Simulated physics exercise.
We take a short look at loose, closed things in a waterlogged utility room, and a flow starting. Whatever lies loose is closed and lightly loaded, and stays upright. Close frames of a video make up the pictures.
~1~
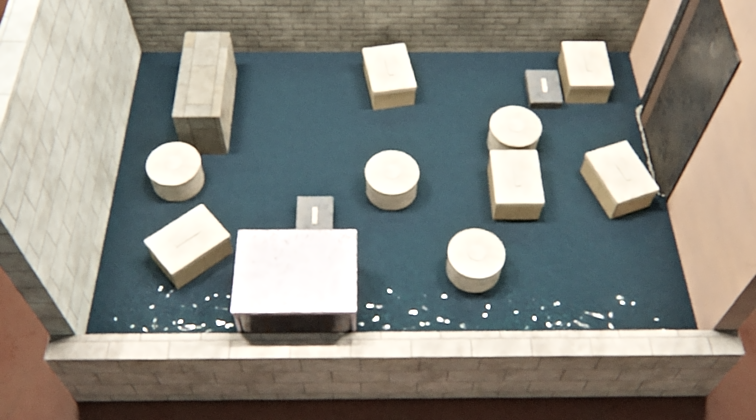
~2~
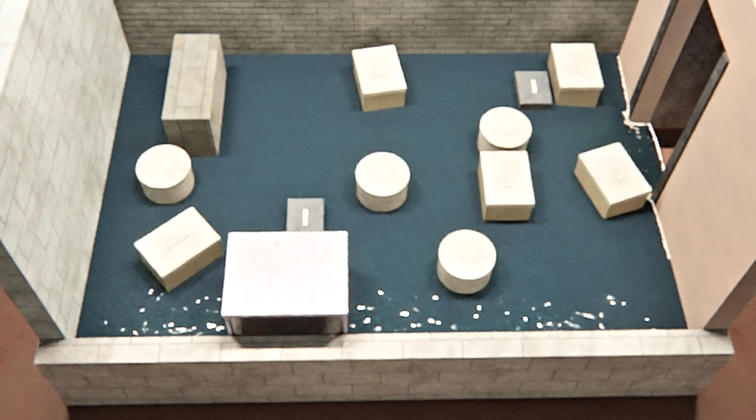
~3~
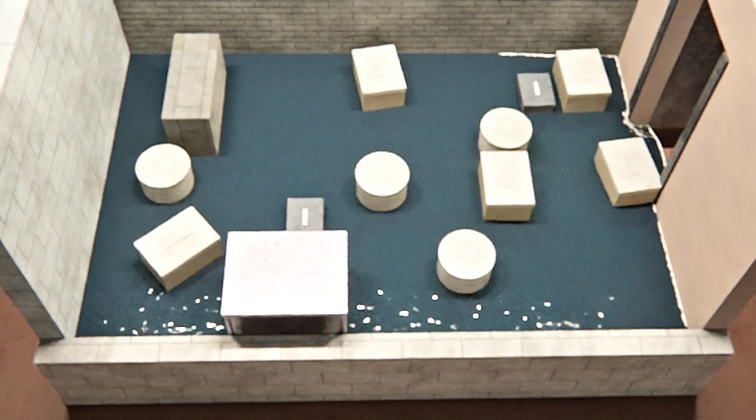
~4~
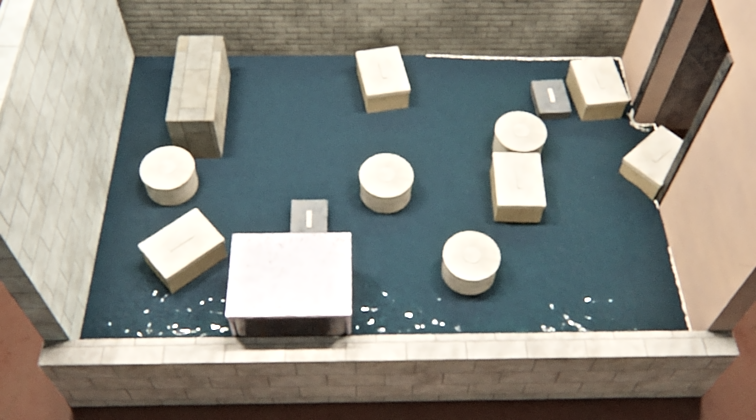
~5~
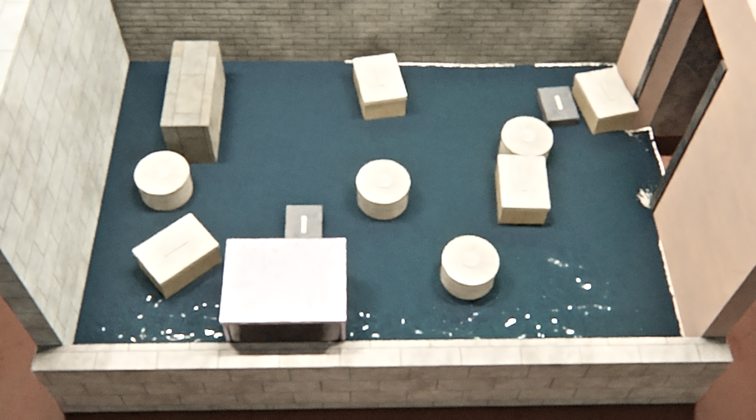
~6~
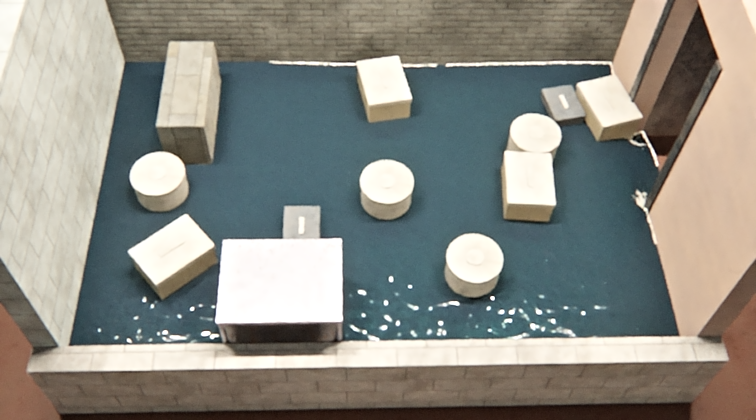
At the start, pale boxes and round tubs sit spread across dark water in a walled room, with a dark panel at the right. An opening shows there, and the box nearest it shifts right and passes out of view. Boxes and a tub at the upper right then drift slightly.
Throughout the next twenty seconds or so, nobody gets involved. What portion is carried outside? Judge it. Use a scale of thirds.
On that scale, two thirds or above.
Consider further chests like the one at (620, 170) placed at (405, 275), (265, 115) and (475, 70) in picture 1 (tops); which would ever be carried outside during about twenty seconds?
The three, in sequence: Remains behind, remains behind and departs.
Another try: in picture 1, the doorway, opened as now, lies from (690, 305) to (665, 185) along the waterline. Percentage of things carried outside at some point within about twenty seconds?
Close to 70 %.
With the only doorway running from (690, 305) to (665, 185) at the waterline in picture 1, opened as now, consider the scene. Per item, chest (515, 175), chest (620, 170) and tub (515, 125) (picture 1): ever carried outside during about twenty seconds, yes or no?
The first makes it out, the second makes it out, the last makes it out.
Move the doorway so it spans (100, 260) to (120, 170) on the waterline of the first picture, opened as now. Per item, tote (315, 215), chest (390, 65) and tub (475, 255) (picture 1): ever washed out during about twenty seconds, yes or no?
In turn: Washed out, kept in, through.
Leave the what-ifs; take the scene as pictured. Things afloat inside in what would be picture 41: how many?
By my count, 1.
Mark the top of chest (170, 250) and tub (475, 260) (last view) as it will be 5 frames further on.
First object near (208, 234); second object near (513, 258).
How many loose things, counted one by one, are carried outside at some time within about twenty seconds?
I count 8 of them.
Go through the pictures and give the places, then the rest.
In the first frame, a chest at (588, 63), afloat; a tote at (544, 86), afloat; 0 of 11 have shifted.
In the second frame, a chest at (577, 65), afloat; a tote at (534, 87), afloat; 0 of 11 have shifted.
In the third frame, a chest at (584, 71) floats, close to its start; a tote at (536, 89) floats, close to its start; 2 of 11 have shifted.
In the fourth frame, a chest at (599, 80) floats, close to its start; a tote at (551, 96), afloat, close to its start; 5 of 11 have shifted.
In the fifth frame, a chest at (607, 92), afloat, a stride from its start; a tote at (558, 103) floats, close to its start; 6 of 11 have shifted.
In the sixth frame, a chest at (610, 100) floats, a stride from its start; a tote at (564, 102) floats, a stride from its start; 8 of 11 have shifted.
A moment on, 2 of 11 are out; 9 afloat.
Next, 5 of 11 are out; 6 afloat.
Later, 8 of 11 are out; 1 afloat.
In the end, 8 of 11 are out; 1 afloat.
